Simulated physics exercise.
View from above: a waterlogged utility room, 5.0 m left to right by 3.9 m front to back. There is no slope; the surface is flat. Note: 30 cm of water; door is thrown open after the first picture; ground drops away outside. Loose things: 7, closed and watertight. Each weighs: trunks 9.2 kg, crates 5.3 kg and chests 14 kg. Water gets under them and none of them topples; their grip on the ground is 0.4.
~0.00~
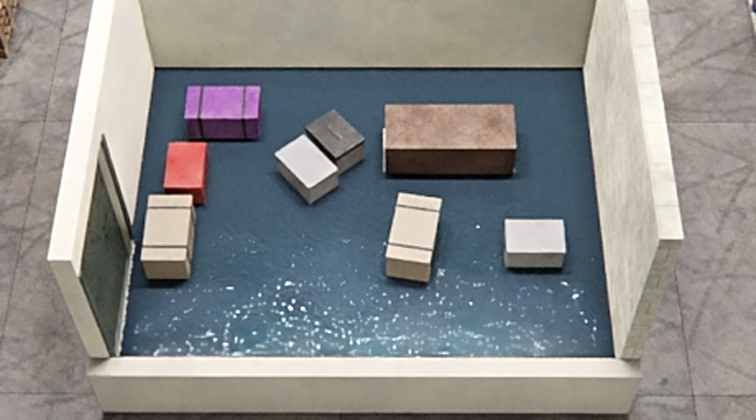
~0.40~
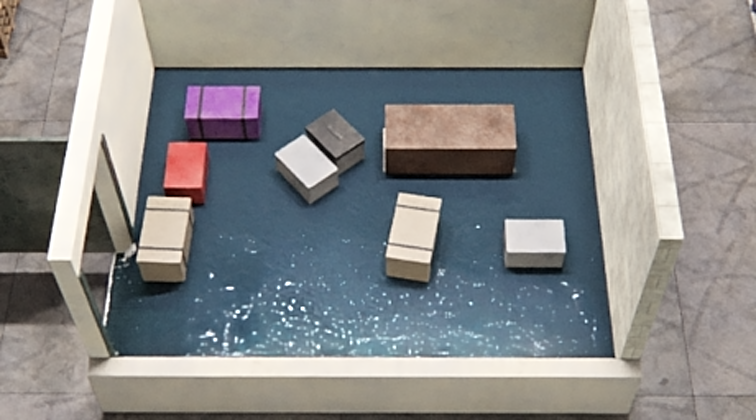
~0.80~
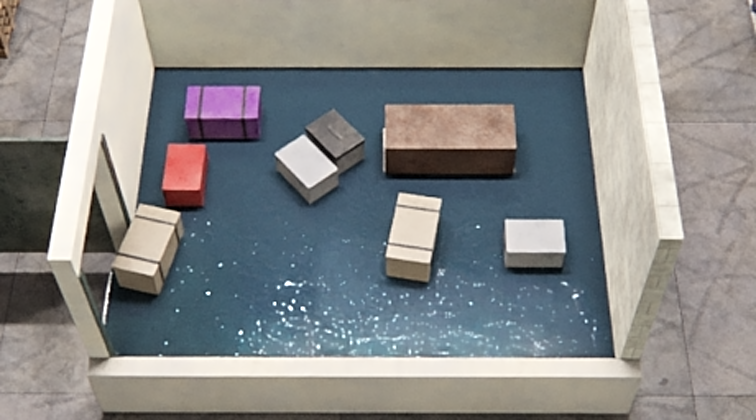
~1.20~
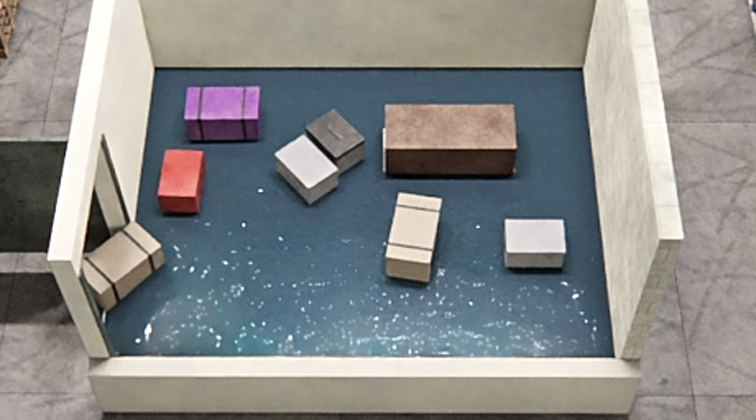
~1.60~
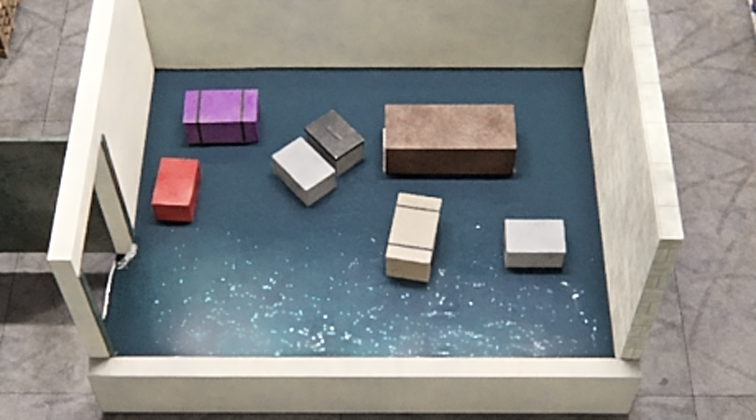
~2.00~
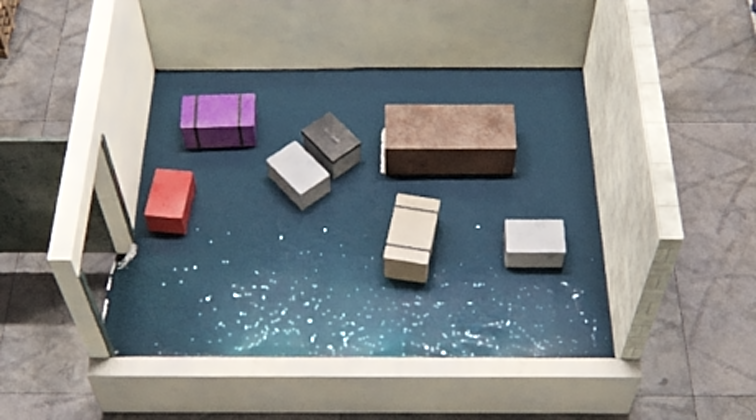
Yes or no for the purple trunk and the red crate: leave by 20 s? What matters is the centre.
I expect the purple trunk to get clear and the red crate to get clear.
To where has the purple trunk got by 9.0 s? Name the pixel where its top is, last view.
(147, 255), give or take.
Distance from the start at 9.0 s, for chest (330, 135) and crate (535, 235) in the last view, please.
140 cm, 50 cm.
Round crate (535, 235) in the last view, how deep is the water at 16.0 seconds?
I'd say some 14 cm.
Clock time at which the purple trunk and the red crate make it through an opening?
I'd put them at about 9.5 and 3.5 seconds, in that order.
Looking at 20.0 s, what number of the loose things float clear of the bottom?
Answer: 1.
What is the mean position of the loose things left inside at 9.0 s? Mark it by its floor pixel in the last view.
Mean floor pixel: About (288, 273).
After 4.0 s the purple trunk is near (196, 139), 0.5 m from its start, afloat; the red crate has gone out; 2 of 7 are out; 5 afloat.
After 9.0 s the purple trunk is near (147, 255), 2.0 m from its start, afloat; the red crate has gone out; 3 of 7 are out; 4 afloat.
After 16.0 s the purple trunk has gone out; the red crate has gone out; 6 of 7 are out; 1 afloat.
After 20.0 s the purple trunk has gone out; the red crate has gone out; 6 of 7 are out; 1 afloat.
